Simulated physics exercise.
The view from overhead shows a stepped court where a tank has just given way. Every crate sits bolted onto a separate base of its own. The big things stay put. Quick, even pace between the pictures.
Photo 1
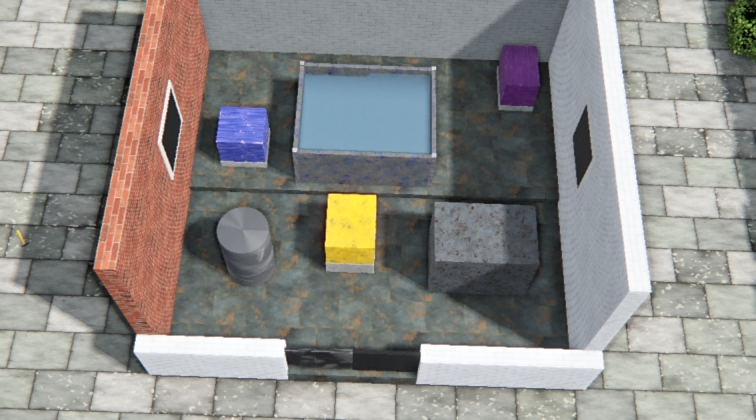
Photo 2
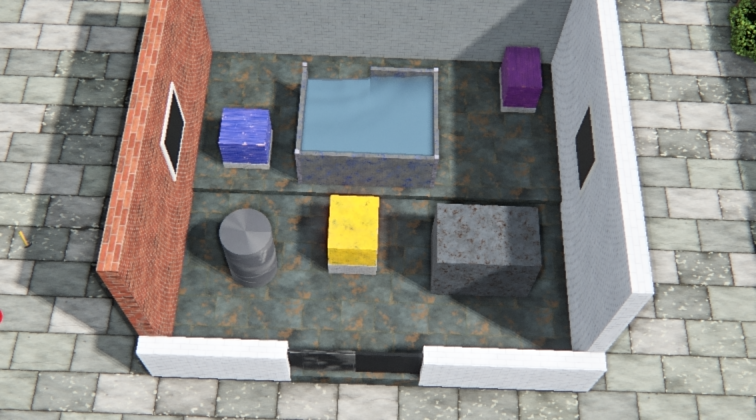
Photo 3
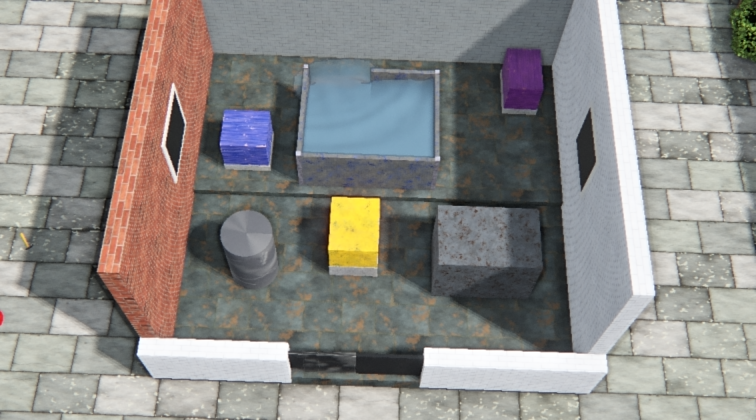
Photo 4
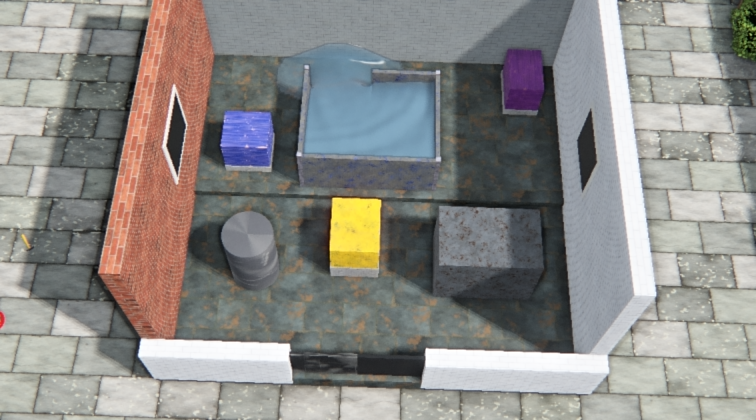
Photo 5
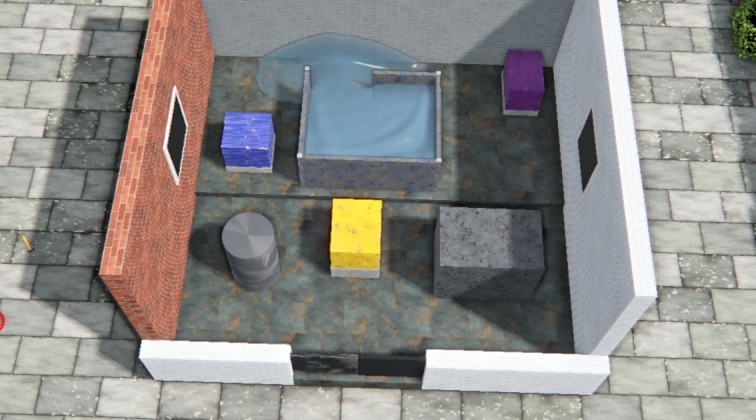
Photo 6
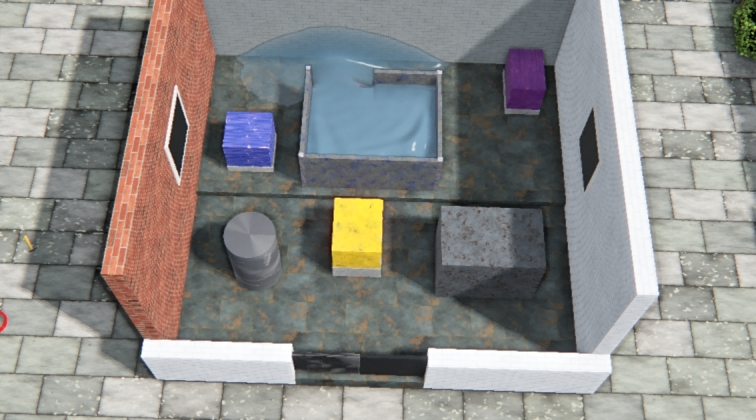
Walled court with coloured blocks, water pouring out through a gap in the tank's far side and spreading toward the back wall.
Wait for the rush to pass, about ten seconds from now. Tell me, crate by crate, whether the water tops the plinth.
The blue crate will not stay dry; the purple crate will not stay dry; the yellow crate will come through untouched.
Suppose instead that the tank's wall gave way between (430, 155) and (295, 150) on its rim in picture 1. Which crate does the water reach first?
My answer: The yellow-painted one.
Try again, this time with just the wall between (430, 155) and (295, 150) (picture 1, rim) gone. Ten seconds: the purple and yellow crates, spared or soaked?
Purple: Not reached; yellow: Overtopped.
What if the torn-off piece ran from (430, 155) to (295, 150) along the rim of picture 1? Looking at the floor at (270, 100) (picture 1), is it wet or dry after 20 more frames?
I reckon it ends up parched.
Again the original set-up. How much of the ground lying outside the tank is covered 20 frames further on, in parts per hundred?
Roughly 70 per cent.
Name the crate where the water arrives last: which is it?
That one's the one in yellow.
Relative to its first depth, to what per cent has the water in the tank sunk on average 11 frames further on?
About 46 per cent.
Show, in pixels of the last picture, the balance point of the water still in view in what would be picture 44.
Centre of the water: Near (369, 194).
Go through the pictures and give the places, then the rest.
The water tank at (366, 112) is whole and still, in the first picture.
Water pours out on the water tank's far side and has run to a hidden place, in the second picture.
The front is at (362, 63), out from the gap on the water tank's far side, in the third picture.
The front is at (291, 58), out from the gap on the water tank's far side, in the fourth picture.
The front is at (262, 58), out from the gap on the water tank's far side, in the fifth picture.
Water pours out on the water tank's far side and has run to (238, 57), in the sixth picture.
A moment on, water covers 20 % of the floor; the blue crate not reached, the purple crate water round its plinth, the yellow crate not reached.
Next, water covers 40 % of the floor; the blue crate water round its plinth, the purple crate water round its plinth, the yellow crate not reached.
Then, water covers 70 % of the floor; the blue crate water round its plinth, the purple crate water round its plinth, the yellow crate water round its plinth.
Later, water covers 100 % of the floor; the blue crate water round its plinth, the purple crate water round its plinth, the yellow crate water round its plinth.
In the end, water covers 100 % of the floor; the blue crate was topped, the purple crate was topped, the yellow crate stayed above the water.
